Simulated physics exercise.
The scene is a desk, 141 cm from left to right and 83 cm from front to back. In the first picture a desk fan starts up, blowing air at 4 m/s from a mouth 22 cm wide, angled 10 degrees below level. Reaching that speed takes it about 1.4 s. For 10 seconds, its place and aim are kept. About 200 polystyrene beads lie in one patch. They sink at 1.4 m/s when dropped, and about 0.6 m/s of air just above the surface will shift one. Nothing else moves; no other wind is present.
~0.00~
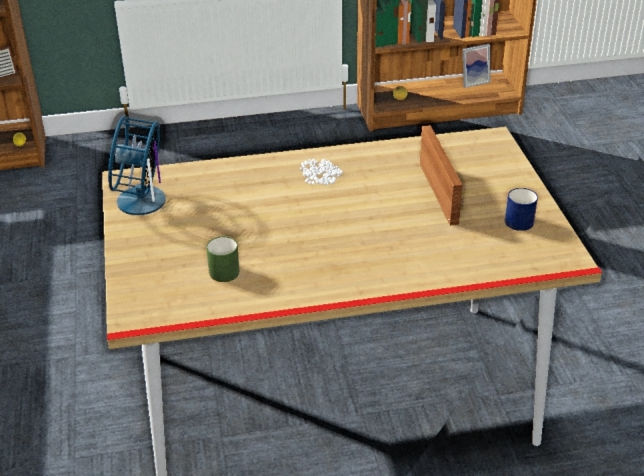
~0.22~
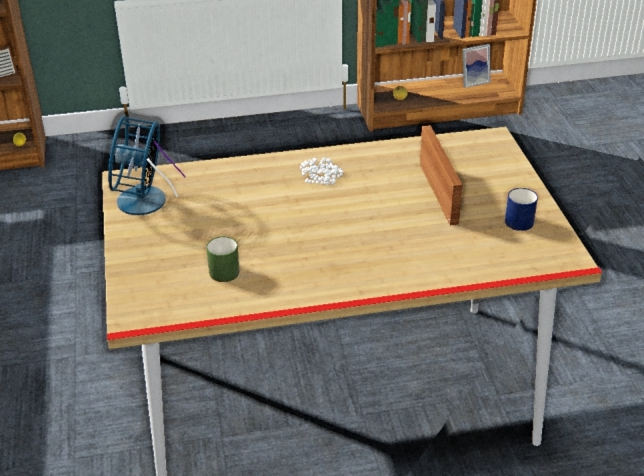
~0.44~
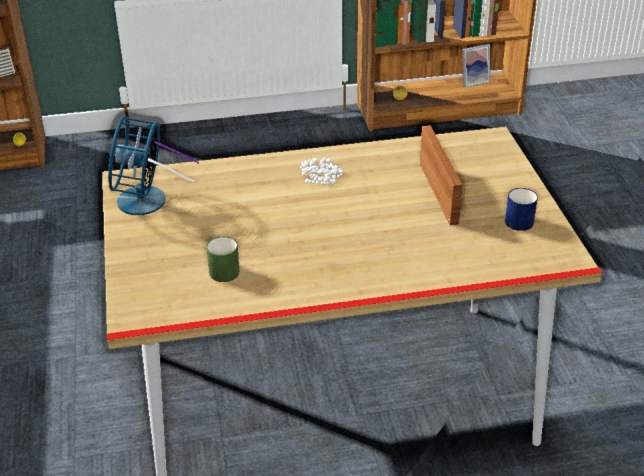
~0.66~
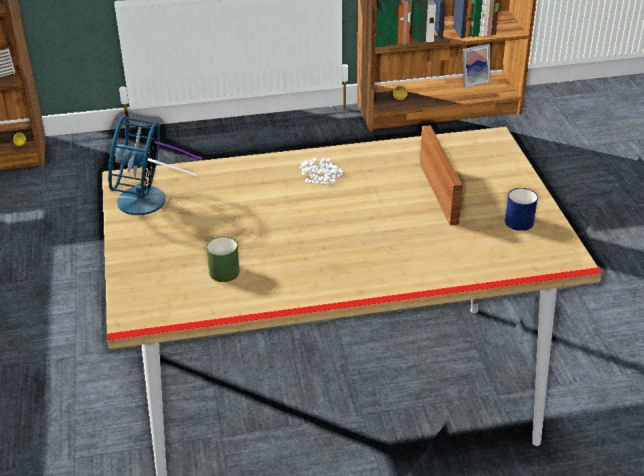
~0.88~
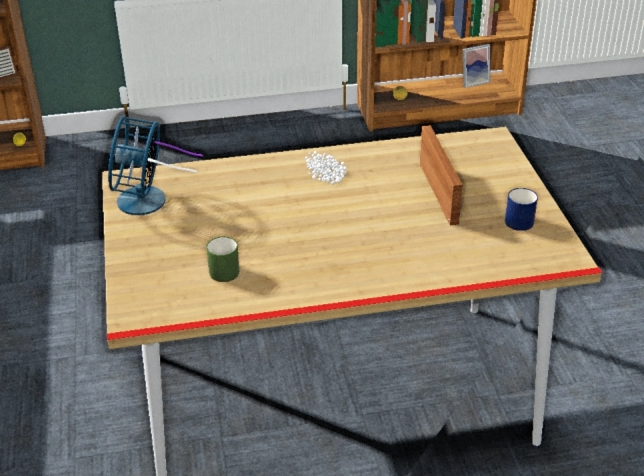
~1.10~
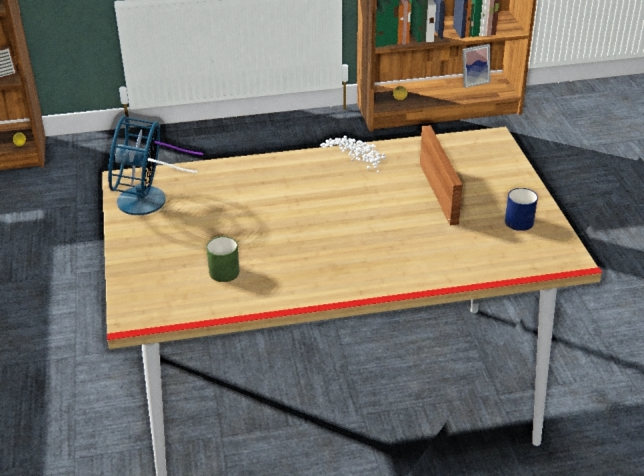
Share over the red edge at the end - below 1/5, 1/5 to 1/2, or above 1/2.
I'm guessing the proportion over that edge is smaller than one fifth.
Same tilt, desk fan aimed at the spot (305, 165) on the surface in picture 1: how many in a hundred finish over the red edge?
With that aim, I'd expect around 40 in a hundred.
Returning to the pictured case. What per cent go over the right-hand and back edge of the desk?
About 0 per cent right-hand, about 100 per cent back.
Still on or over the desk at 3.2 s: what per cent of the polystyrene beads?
Close to 0 in a hundred are still there.
After 2.0 s the count stands so, 0 % are over the red edge.
After 3.2 s the count stands so, 0 % are over the red edge.
After 5.5 s the count stands so, 0 % are over the red edge.
After 10.0 s, at the end, 0 % are over the red edge.
